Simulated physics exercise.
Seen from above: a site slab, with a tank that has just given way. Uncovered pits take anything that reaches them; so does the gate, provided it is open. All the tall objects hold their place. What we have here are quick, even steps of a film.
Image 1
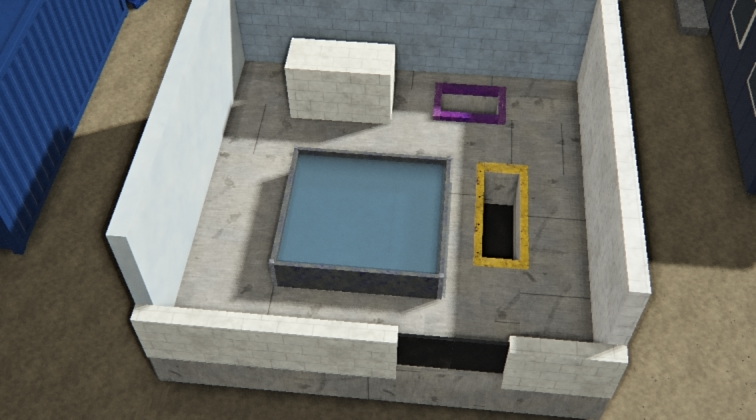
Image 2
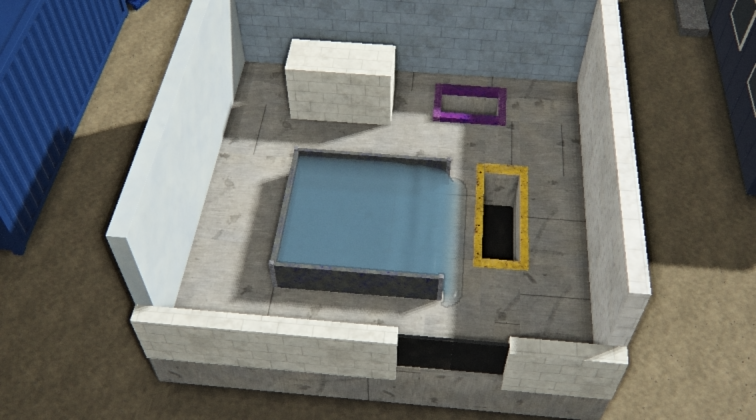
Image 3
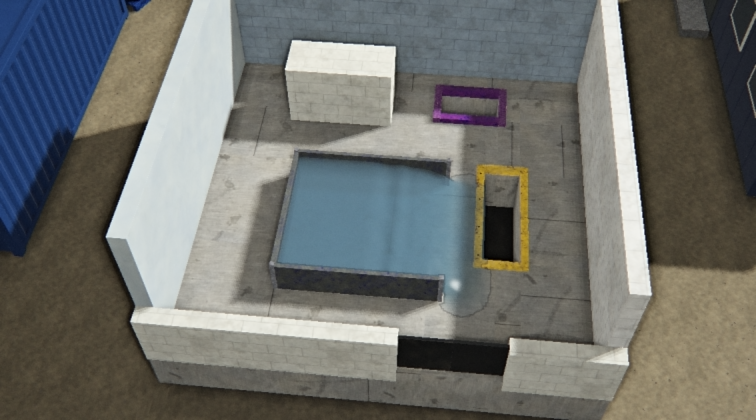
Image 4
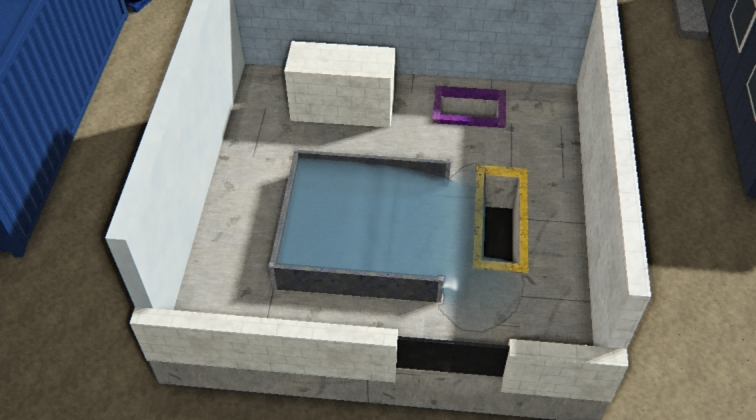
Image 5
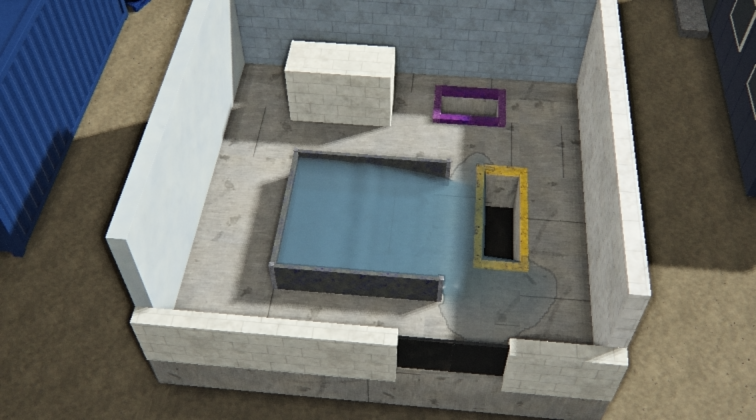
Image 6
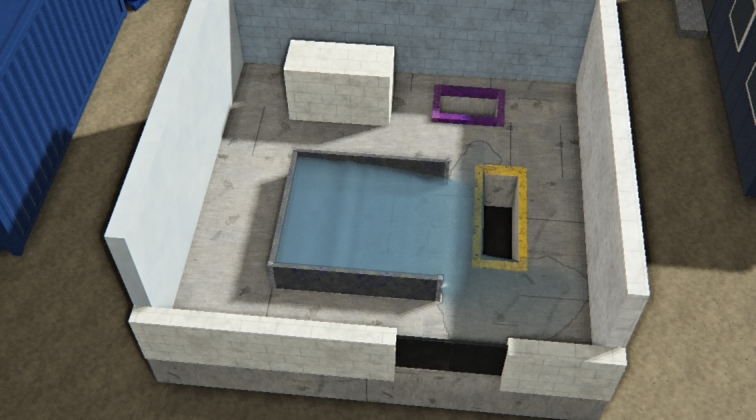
Water pours from the open right side of a tank and spreads around a yellow-edged pit.
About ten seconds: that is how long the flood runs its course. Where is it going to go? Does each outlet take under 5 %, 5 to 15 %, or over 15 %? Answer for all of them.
Answer: The gate takes under 5 %; the purple pit takes under 5 %; the yellow pit takes over 15 %.
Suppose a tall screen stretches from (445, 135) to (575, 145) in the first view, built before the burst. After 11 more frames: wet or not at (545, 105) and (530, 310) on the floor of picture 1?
In the listed order, the first spot is spared and the second is swamped.
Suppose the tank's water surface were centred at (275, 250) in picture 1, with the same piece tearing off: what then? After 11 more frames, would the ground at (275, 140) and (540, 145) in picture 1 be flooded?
Untouched, untouched.
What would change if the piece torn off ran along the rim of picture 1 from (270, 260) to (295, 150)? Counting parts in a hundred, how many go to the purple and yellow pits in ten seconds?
The purple pit takes 2 per cent and the yellow pit 4 per cent.
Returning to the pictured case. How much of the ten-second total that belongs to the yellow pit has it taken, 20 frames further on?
It should be near 85 percent of the ten-second total.
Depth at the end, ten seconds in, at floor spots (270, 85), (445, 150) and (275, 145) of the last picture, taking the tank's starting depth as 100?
Depths of roughly 8, 8 and 8 per cent.
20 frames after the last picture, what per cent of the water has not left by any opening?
The share not yet gone is roughly 64 percent.
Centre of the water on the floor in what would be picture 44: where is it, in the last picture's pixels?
Near pixel (431, 227).
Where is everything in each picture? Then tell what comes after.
The open tank at (365, 212) is whole and still, in the first picture.
The front is at (449, 301), out from the gap at (442, 231), in the second picture.
The front is at (476, 179), out from the gap at (442, 234), in the third picture.
The front is at (476, 169), out from the gap at (441, 235), in the fourth picture.
Water pours out at (442, 235) and has run to (541, 310), in the fifth picture.
Water pours out at (440, 234) and has run to (578, 298), in the sixth picture.
A moment on, water covers 20 % of the floor; the gate 0 %, the purple pit 0 %, the yellow pit 15 %.
Next, water covers 25 % of the floor; the gate 0 %, the purple pit 0 %, the yellow pit 26 %.
Then, water covers 40 % of the floor; the gate 0 %, the purple pit 0 %, the yellow pit 36 %.
Later, water covers 60 % of the floor; the gate 0 %, the purple pit 0 %, the yellow pit 41 %.
In the end, water covers 95 % of the floor; the gate 0 %, the purple pit 0 %, the yellow pit 43 %.
